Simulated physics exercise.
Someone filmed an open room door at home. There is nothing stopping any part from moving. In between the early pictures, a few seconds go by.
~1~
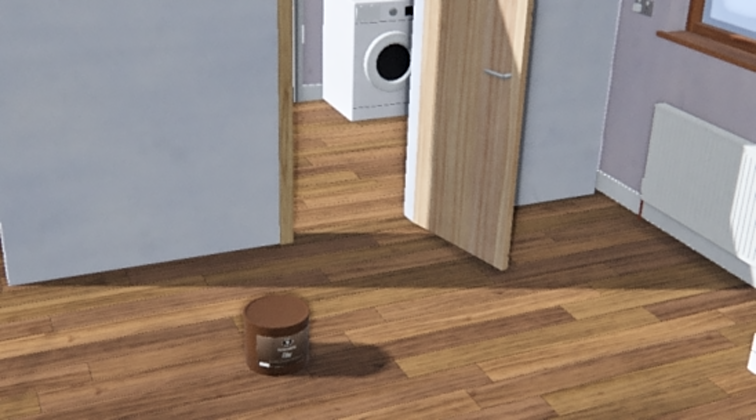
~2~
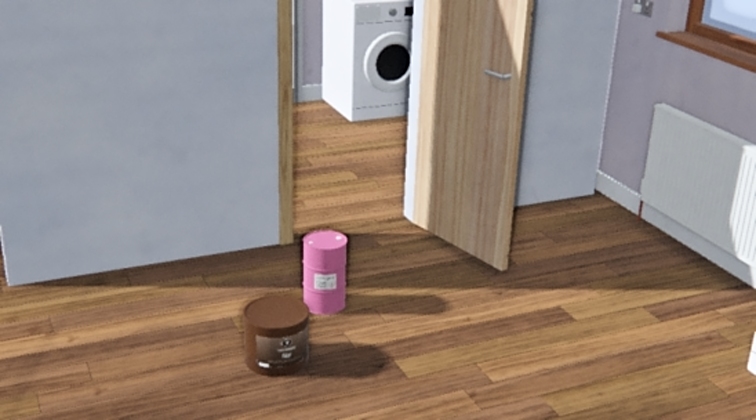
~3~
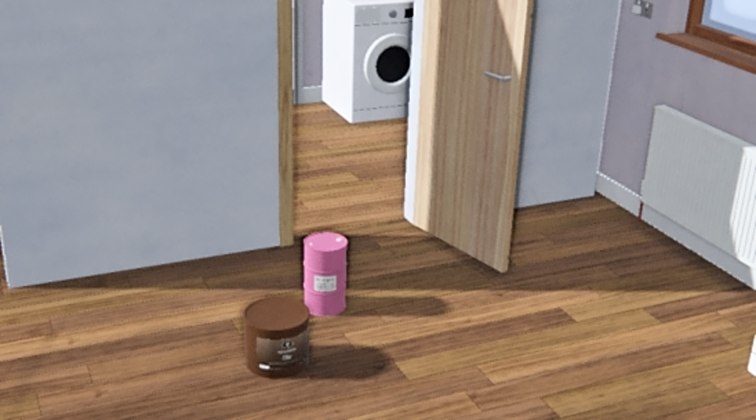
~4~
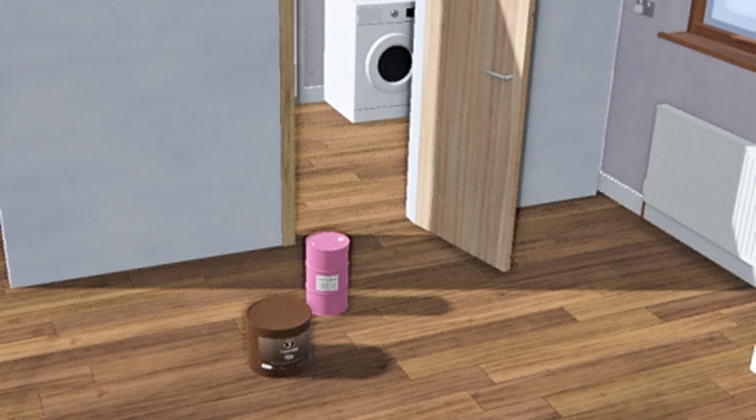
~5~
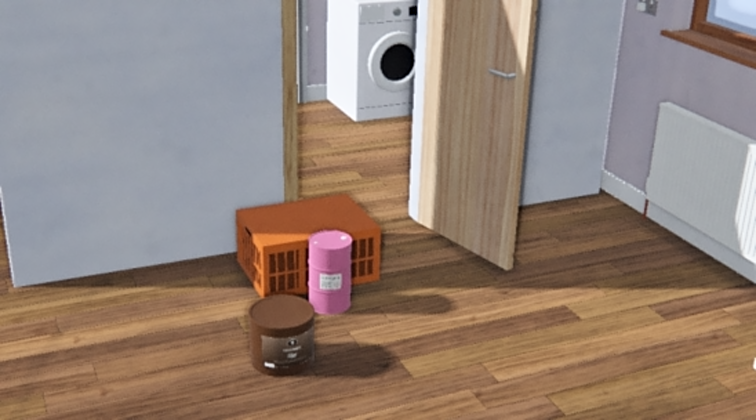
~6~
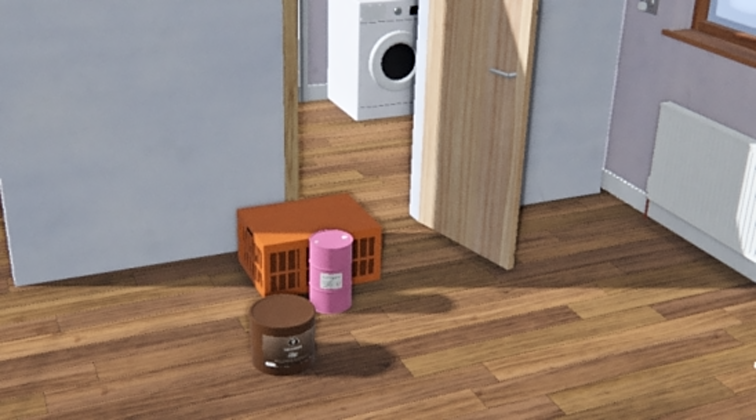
Nothing is seen moving by itself; a pink canister, then an orange chest behind it, simply appear on the floor, while the view shifts very slightly. The room is seen from above, facing a wide-open wooden door that stays still, with a white washing machine beyond the doorway. A brown pail sits in front, left of centre, and a pale radiator hangs at right.
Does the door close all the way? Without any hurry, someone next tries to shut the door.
The way is obstructed.
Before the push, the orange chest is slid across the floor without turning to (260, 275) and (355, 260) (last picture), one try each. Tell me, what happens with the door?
On the first go it makes it all the way, and on the second it doesn't make it all the way.
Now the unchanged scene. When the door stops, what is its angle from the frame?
Roughly 50°.
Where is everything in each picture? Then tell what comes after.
The first picture shows door wide open and still; brown pail (277, 335).
The second picture shows door wide open and still; brown pail (277, 335); pink canister (325, 272).
The third picture shows door wide open and still; brown pail (277, 337); pink canister (325, 274).
The fourth picture shows door wide open and still; brown pail (279, 337); pink canister (327, 274).
The fifth picture shows door wide open and still; brown pail (282, 336); pink canister (330, 272).
The sixth picture shows door wide open and still; orange chest (308, 244); brown pail (283, 335).
Then, 0.60 s later than the last frame, open by 94°.
Then, 1.00 s later than the last frame, open by 81°.
Then, 1.40 s later than the last frame, open by 68°.
Then, 1.80 s later than the last frame, open by 54°.
When it is over, open by 49°; all 3 as before. End places, in pixels of the last picture, orange chest near (308, 244).
